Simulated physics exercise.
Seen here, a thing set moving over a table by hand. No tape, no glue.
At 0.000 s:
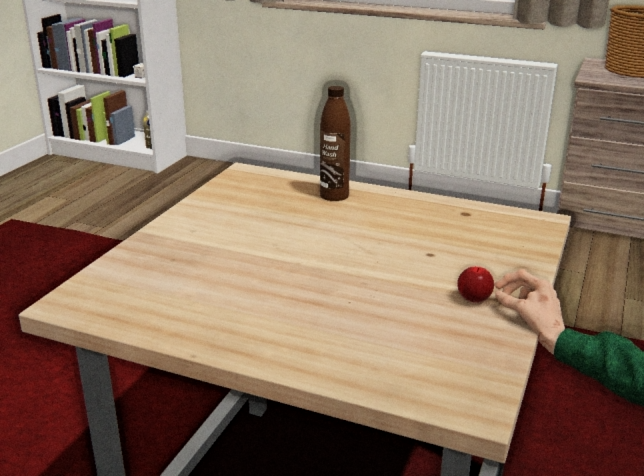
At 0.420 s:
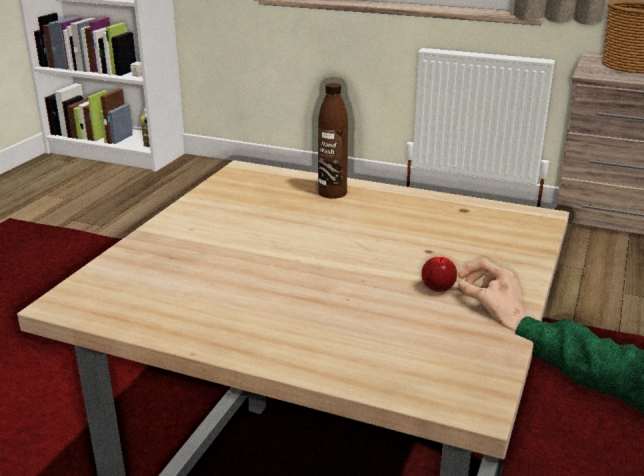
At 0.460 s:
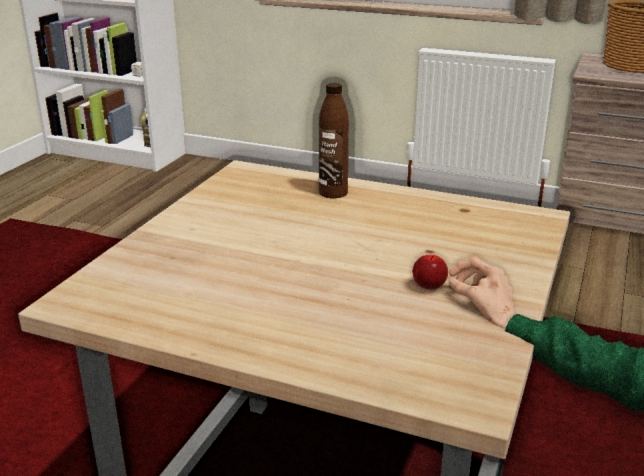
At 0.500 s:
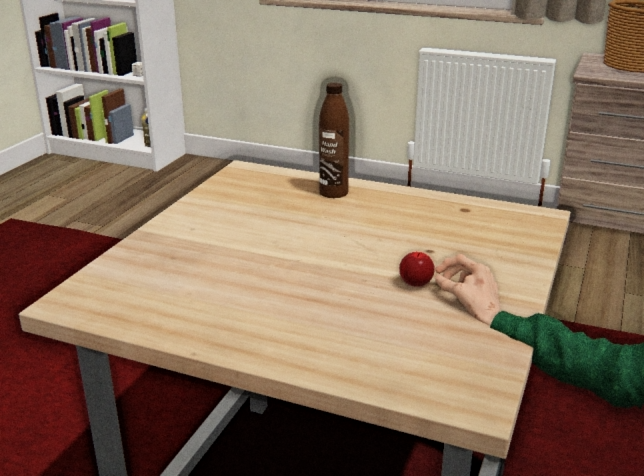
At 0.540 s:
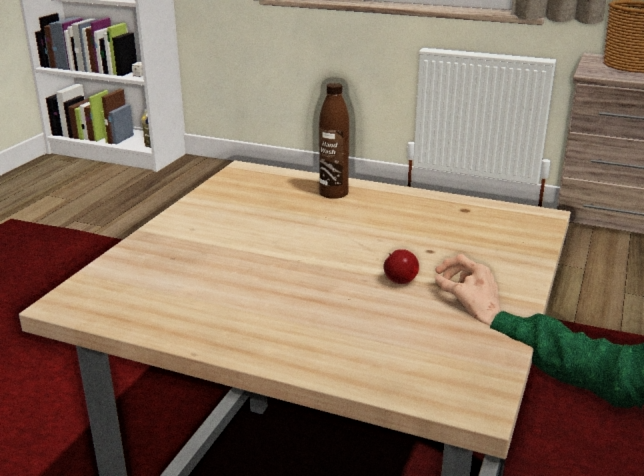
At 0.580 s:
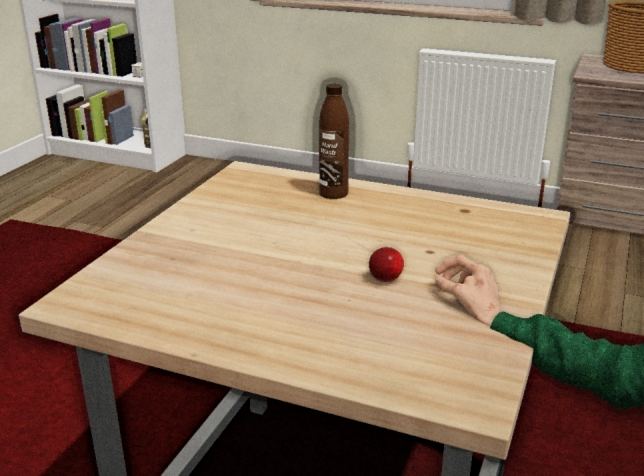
A hand pushes a red apple left across the table, and it rolls a little.
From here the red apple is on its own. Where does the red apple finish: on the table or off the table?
The red apple goes over the edge.
After 0.88 s, red apple rolled well along near (283, 245).
After 1.38 s, red apple rolled well along near (142, 218).
After 1.78 s, red apple now off the table.
By the end (2.0 s), off the table, red apple.
